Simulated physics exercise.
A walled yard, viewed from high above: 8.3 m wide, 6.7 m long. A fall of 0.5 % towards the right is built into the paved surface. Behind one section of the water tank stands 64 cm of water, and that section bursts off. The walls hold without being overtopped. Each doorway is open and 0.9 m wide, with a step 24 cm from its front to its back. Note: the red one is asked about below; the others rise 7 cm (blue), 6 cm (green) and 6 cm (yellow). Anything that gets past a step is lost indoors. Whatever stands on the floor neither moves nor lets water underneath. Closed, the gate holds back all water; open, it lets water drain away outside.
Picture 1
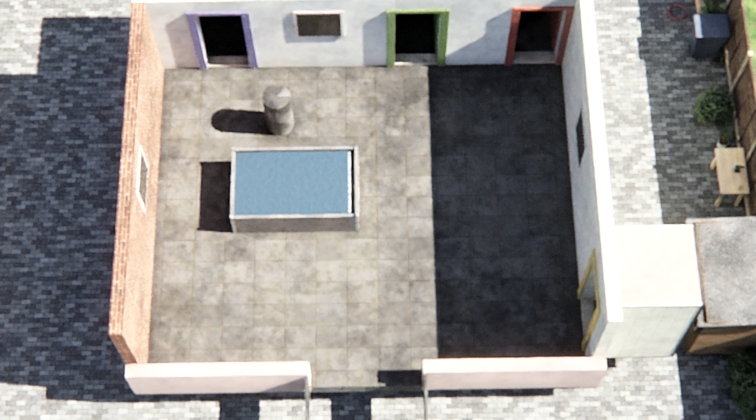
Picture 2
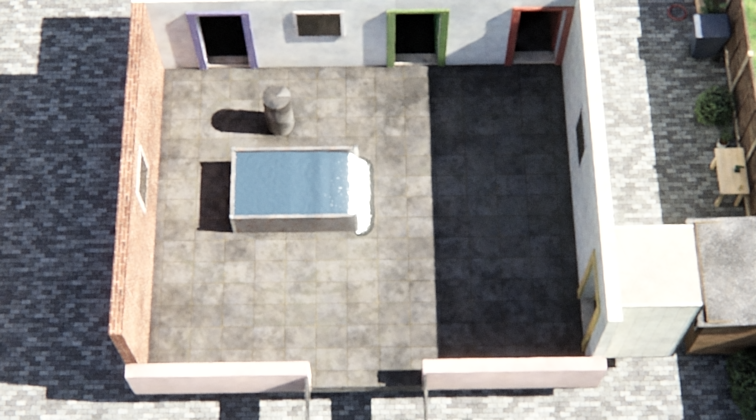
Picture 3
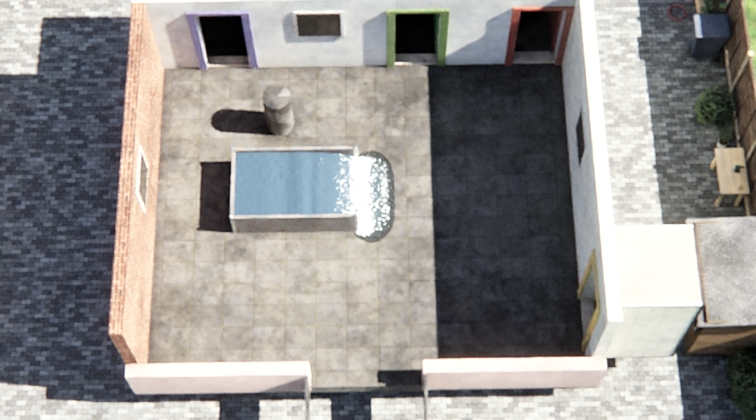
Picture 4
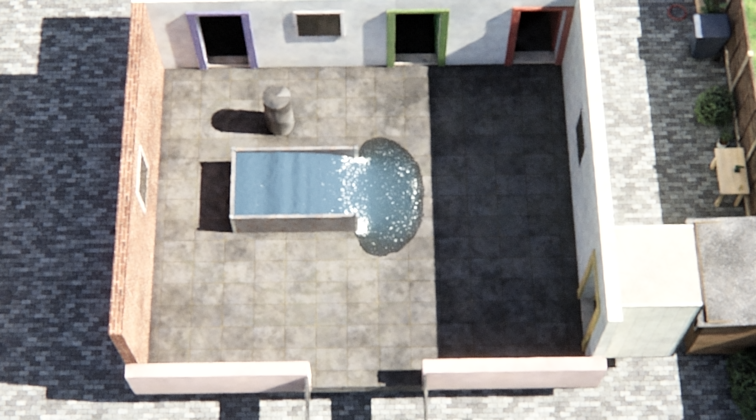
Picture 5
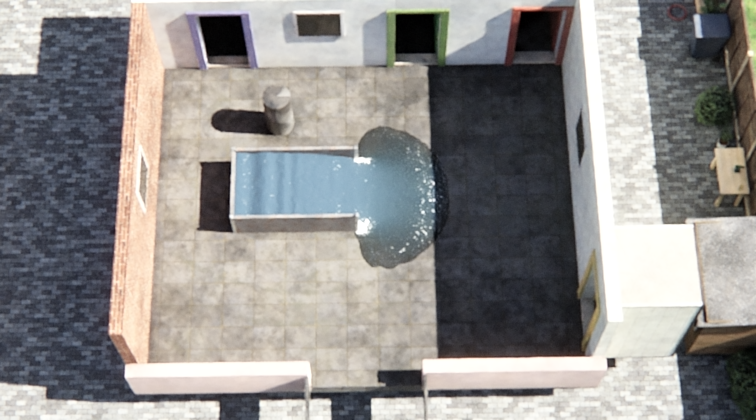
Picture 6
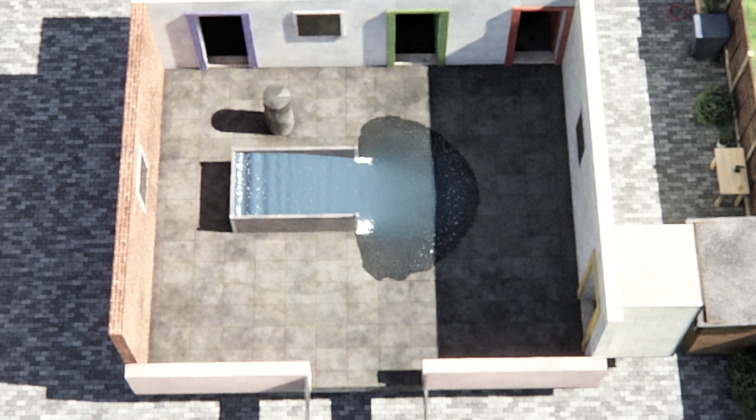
In the video, seen from high above, still water sits in a rectangular tank in a walled yard, then pours out of the tank's right end and spreads across the paving in a widening rounded sheet, reaching into the shaded area.
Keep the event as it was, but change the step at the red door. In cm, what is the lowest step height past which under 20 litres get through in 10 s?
Close to 19 cm is just enough.
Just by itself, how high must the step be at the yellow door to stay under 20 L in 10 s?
The yellow one would have to be about 11.5 cm high.
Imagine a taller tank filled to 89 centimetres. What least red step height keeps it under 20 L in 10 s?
29 cm.
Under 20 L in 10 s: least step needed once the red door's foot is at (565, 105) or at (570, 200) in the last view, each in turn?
In turn: About 15 cm, about 19 cm.
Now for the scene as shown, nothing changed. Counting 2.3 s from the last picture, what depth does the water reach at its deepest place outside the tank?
Up to some 33 cm.
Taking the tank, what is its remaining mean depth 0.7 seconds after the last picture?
Around 36 centimetres.
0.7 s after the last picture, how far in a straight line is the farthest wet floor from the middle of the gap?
Roughly 4.4 metres.
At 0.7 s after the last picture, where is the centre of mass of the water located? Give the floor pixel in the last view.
The water is centred near (354, 196).
Then, 0.7 s after the last picture water covers 30 % of the floor, deepest (26 cm) near (365, 208); it has not reached the red door.
Then, 2.3 s after the last picture water covers 45 % of the floor, deepest (33 cm) near (562, 72); 19 cm at the red door, 5 litres in over its 10 cm step.
Then, 9.3 s after the last picture water covers 85 % of the floor, deepest (8 cm) near (586, 371); 5 cm at the red door, 96 litres in over its 10 cm step.
At the red door as built, the water peaked near 23 cm, 2.7 s after the last picture.
Run again over the same 10 s with other heights there, 38 litres in over 15.5 cm, 12 litres over 21 cm. The limit of 20 litres is kept from about 19 cm up.
